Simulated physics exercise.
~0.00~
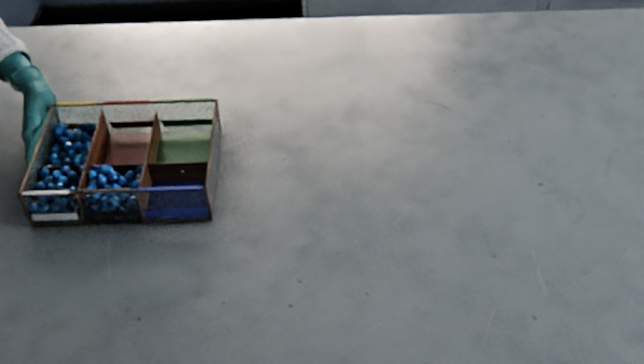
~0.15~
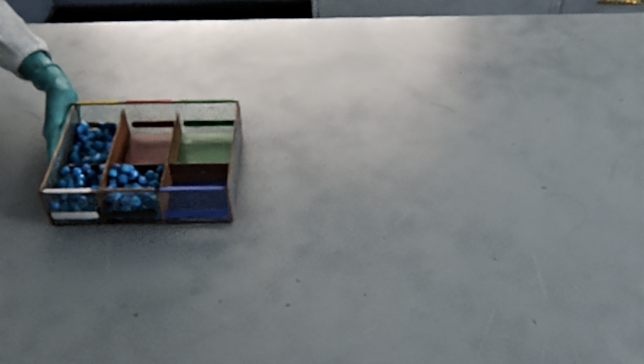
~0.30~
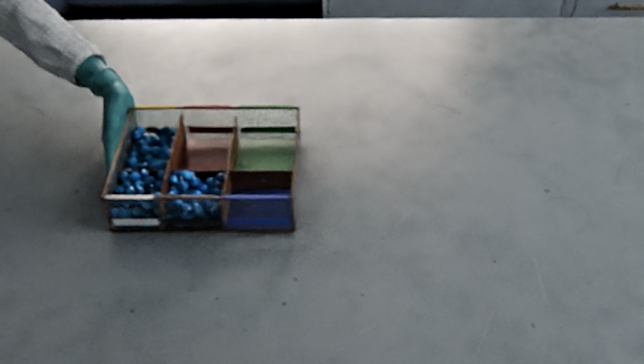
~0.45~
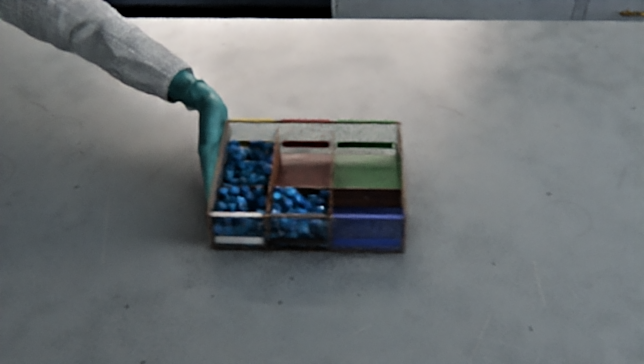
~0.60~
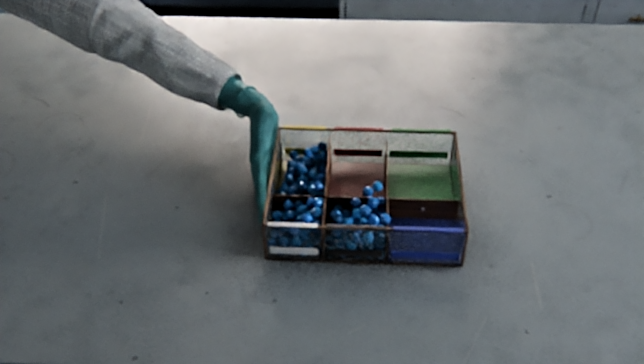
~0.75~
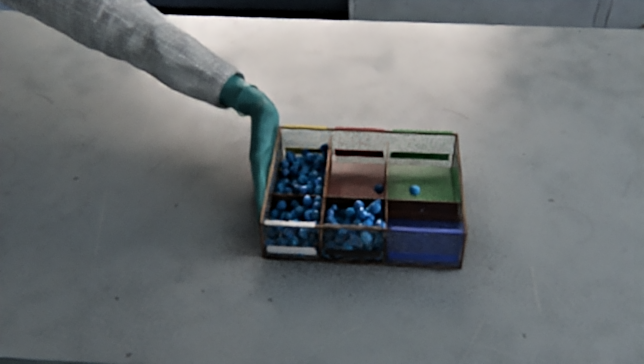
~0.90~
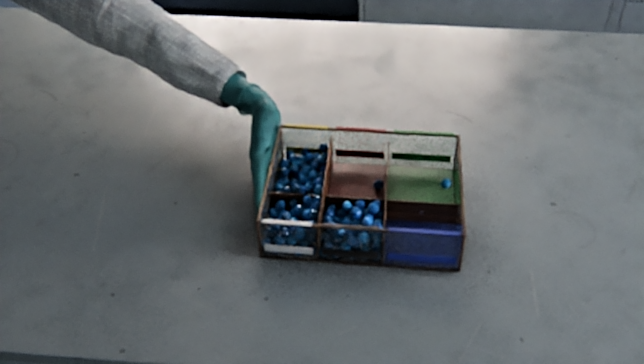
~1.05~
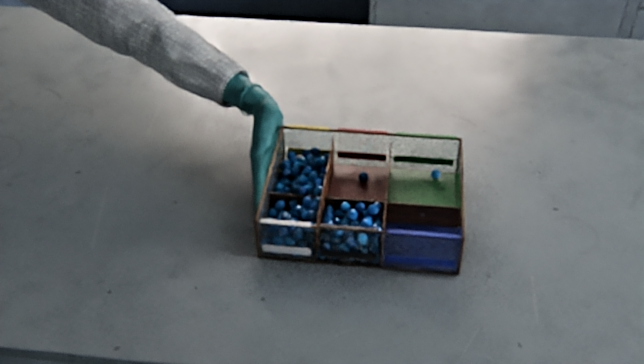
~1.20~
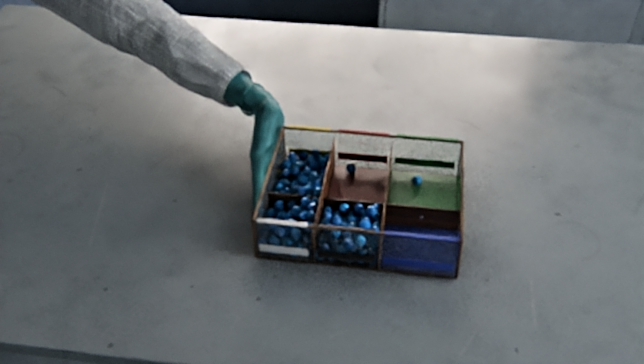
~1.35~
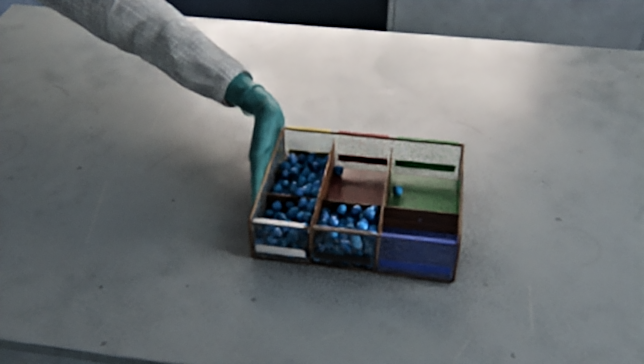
A smooth grey tabletop is seen from above and in front, with a dark gap and pale panels beyond its far edge. At the left, a teal-gloved hand in a light grey sleeve holds a clear-sided, divided tray whose left and front-middle compartments hold many round blue pebbles, beside reddish, green and deep blue sections. The hand pushes the tray rightward, gaining speed, then stops it near the middle. A couple of pebbles hop into the reddish and green sections and roll about slightly. The view drifts gently sideways, and nearly all the pebbles end where they began, the hand still holding the tray.
